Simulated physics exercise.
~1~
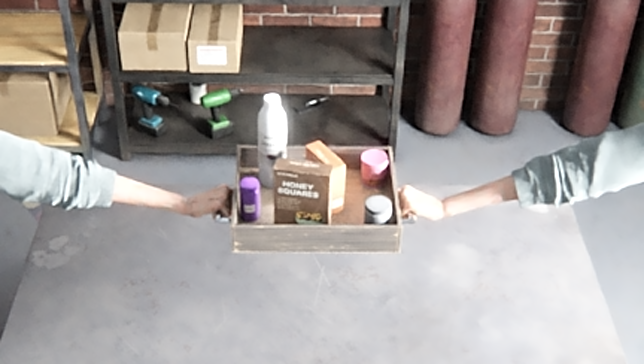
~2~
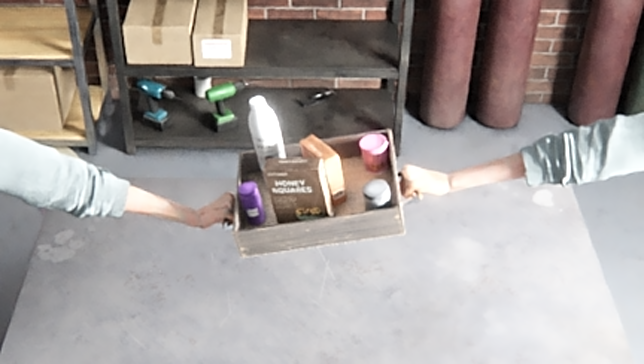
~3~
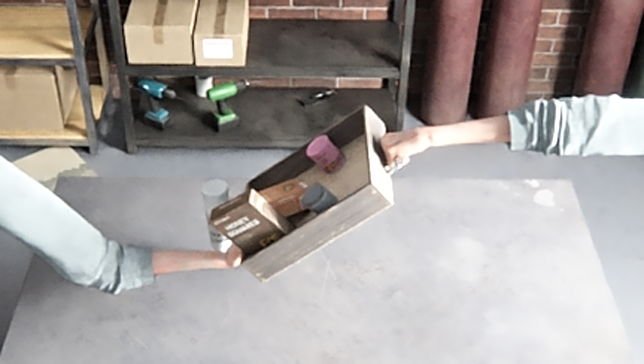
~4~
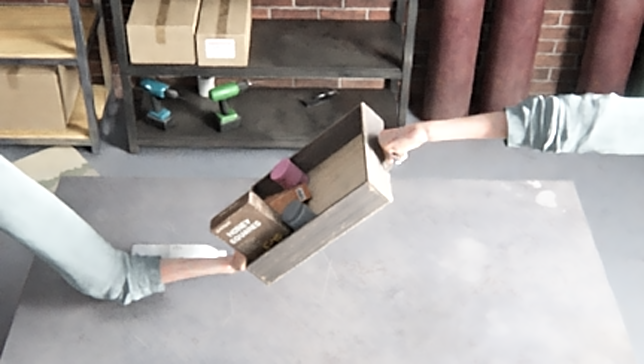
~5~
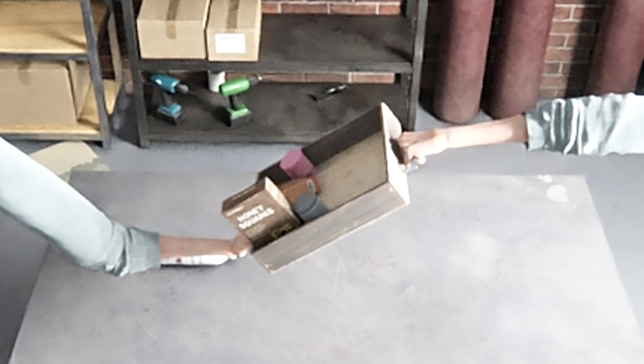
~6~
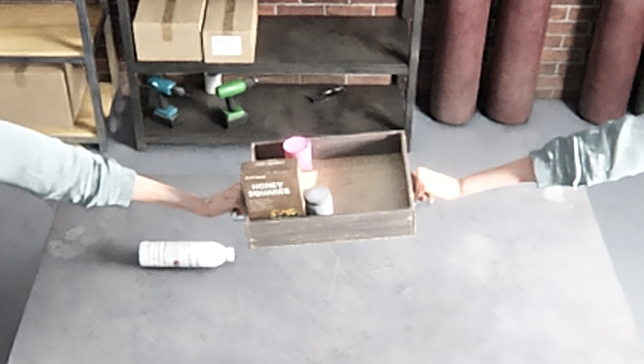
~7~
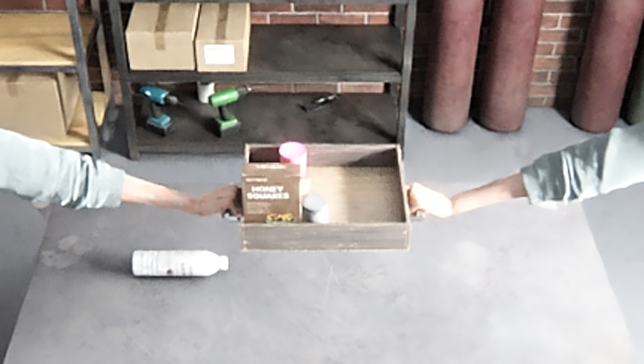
In a storeroom, two hands tilt a wooden crate left, spilling a white bottle onto the table, then level it again.
